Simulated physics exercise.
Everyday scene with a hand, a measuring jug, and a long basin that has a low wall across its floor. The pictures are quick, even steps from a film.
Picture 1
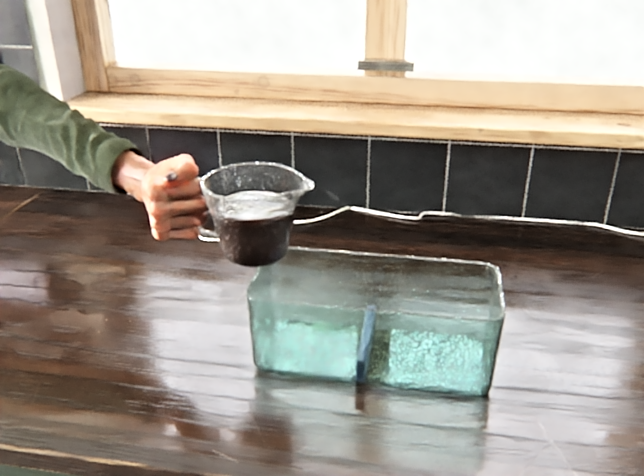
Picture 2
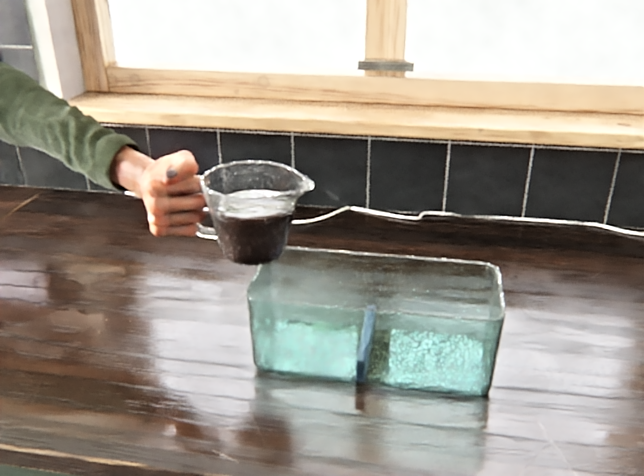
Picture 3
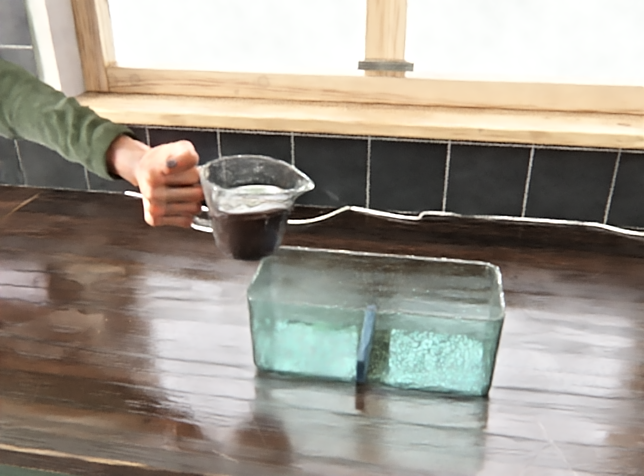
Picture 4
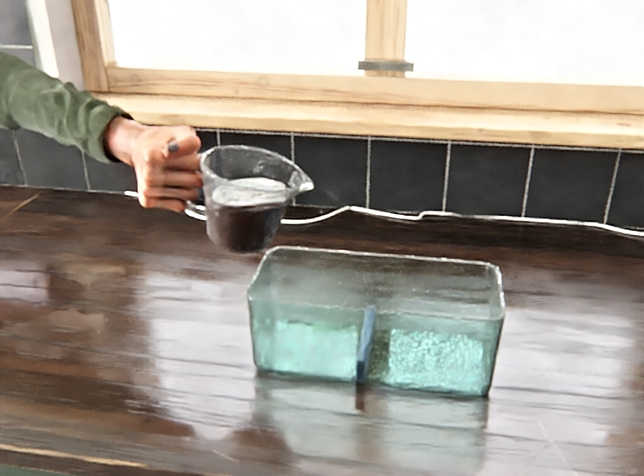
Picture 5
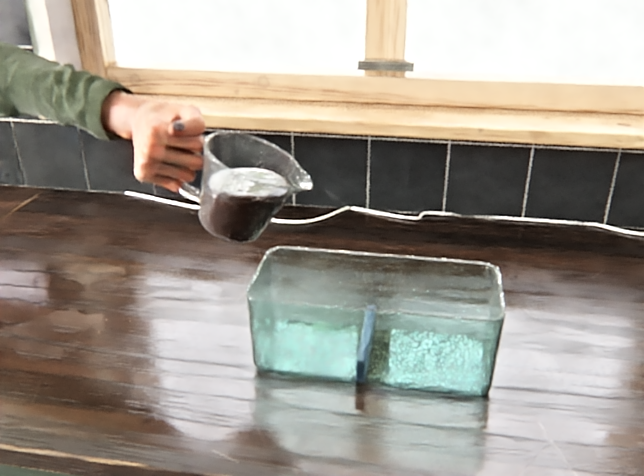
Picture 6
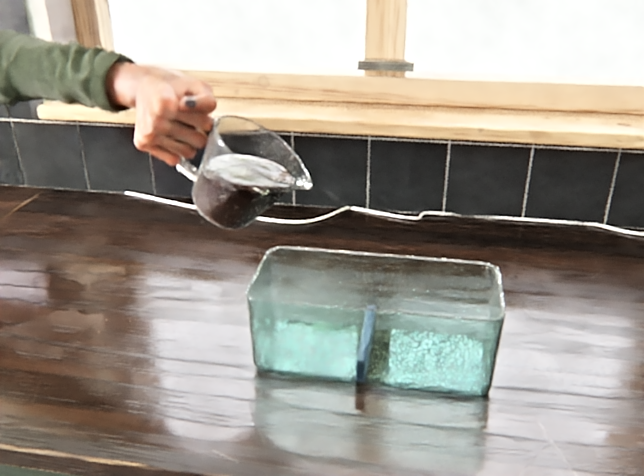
A dark, glossy wooden counter below a bright, pale-framed window and a row of black tiles is seen from slightly above by a still camera. On the left, a hand in a green sleeve holds a clear glass jug of dark liquid above a long, blue-green glass basin with a low blue divider. The hand holds nearly level, then tilts the jug increasingly rightward, raising its body slightly.
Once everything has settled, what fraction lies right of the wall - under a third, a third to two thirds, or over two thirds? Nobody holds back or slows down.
The portion right of the wall will surpass two thirds.
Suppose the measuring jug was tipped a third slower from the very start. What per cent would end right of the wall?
It comes to 85 per cent or so.
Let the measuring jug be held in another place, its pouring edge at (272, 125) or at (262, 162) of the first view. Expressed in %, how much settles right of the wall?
About 65 and 25 per cent.
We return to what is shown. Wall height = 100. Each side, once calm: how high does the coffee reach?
On the left it sits near 10, while on the right it sits near 50.
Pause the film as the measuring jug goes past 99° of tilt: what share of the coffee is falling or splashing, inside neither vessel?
It's about 45 per cent.
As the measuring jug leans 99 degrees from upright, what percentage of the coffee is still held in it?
I'd reckon near 50 percent is still held at that tilt.
A moment on, the tilt is 99° and 50 per cent is still to pour, 5 is left of the wall and 1 right of it.
Next, the tilt is 117° and 0 per cent is still to pour, 3 is left of the wall and 83 right of it.
Then the tilt is 117° and 0 per cent is still to pour, 14 is left of the wall and 76 right of it.
Later the tilt is 117° and 0 per cent is still to pour, 16 is left of the wall and 76 right of it.
At rest 16 per cent lies left of the wall, 76 right of it and 8 outside.
